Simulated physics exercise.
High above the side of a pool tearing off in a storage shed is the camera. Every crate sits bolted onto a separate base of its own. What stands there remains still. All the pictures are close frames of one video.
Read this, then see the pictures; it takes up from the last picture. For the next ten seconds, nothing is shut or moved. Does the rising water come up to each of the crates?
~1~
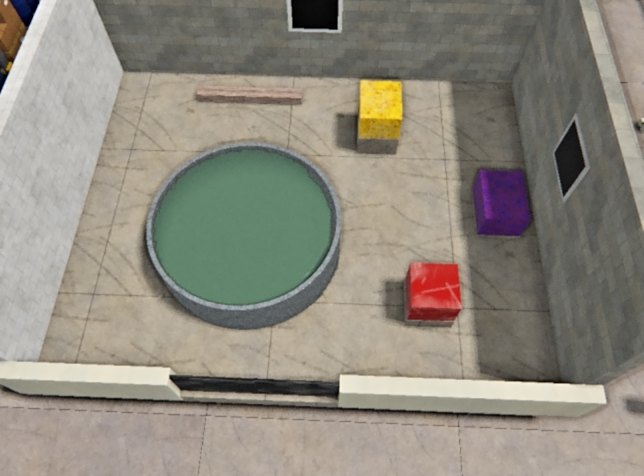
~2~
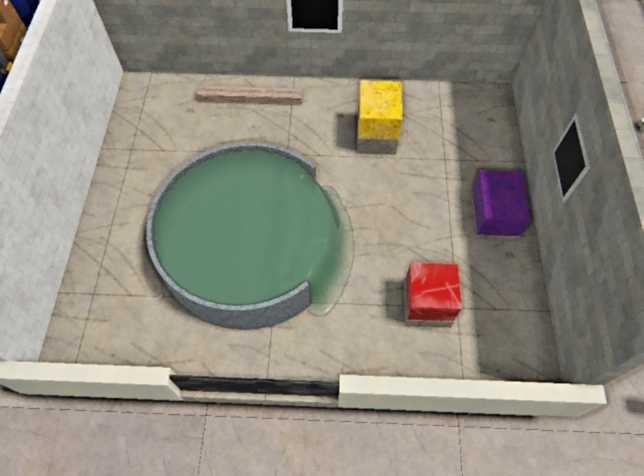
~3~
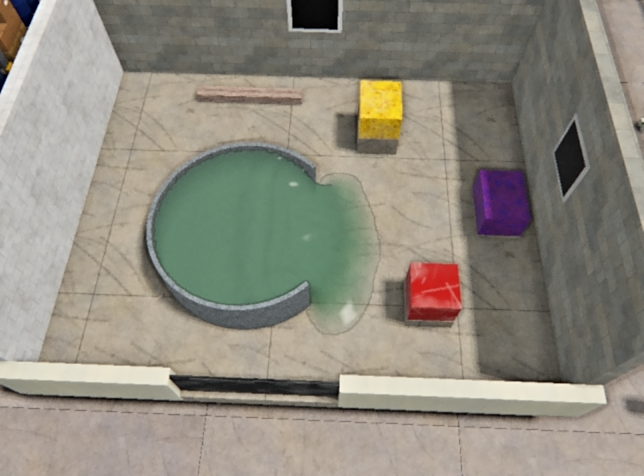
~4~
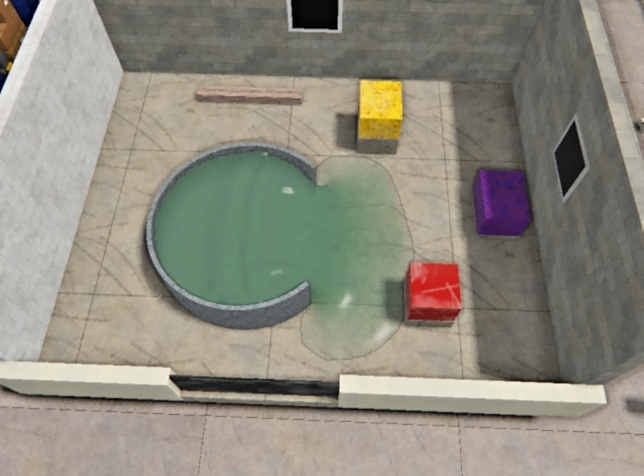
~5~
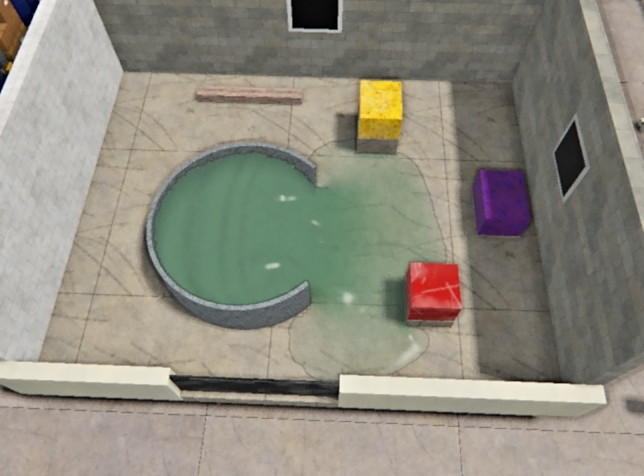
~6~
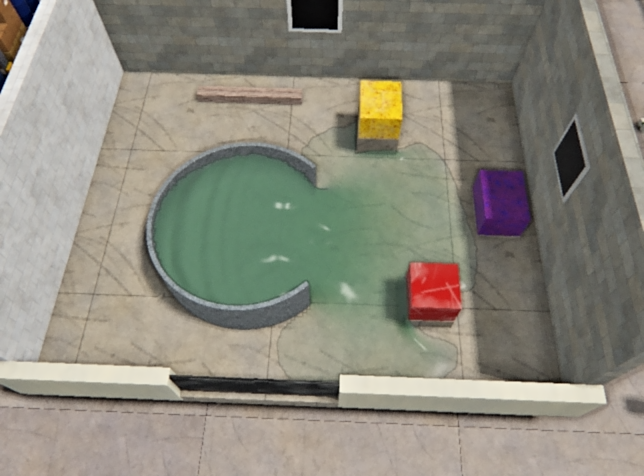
At the end, the red crate will be reached by the flood, the purple crate will be reached by the flood, the yellow crate will be out of the flood.
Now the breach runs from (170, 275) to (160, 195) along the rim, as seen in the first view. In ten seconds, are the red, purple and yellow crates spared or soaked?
Here's how it goes: The red crate is left untouched, the purple crate is swamped, and the yellow crate is left untouched.
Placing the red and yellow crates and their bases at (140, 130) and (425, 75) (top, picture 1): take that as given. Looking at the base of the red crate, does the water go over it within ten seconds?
As for the red one, it keeps clear.
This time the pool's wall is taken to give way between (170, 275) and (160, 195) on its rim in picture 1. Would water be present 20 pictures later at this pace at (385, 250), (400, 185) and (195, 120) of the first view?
Untouched, untouched, soaked.
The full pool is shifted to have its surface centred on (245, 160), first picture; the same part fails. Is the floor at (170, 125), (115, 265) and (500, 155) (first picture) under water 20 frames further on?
Taking the three spots in order: Bare, bare, swamped.
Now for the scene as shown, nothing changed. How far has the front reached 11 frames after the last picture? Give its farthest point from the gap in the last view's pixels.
The farthest point of the front sits at (504, 86).
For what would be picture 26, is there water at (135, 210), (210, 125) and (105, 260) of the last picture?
Status per point, in sequence: Unwetted, then unwetted, then unwetted.
A moment on, water covers 35 % of the floor; the red crate water round its plinth, the purple crate water round its plinth, the yellow crate water round its plinth.
Next, water covers 45 % of the floor; the red crate water round its plinth, the purple crate water round its plinth, the yellow crate water round its plinth.
Then, water covers 60 % of the floor; the red crate water round its plinth, the purple crate water round its plinth, the yellow crate water round its plinth.
Later, water covers 90 % of the floor; the red crate water round its plinth, the purple crate water round its plinth, the yellow crate water round its plinth.
In the end, water covers 100 % of the floor; the red crate was topped, the purple crate was topped, the yellow crate stayed above the water.
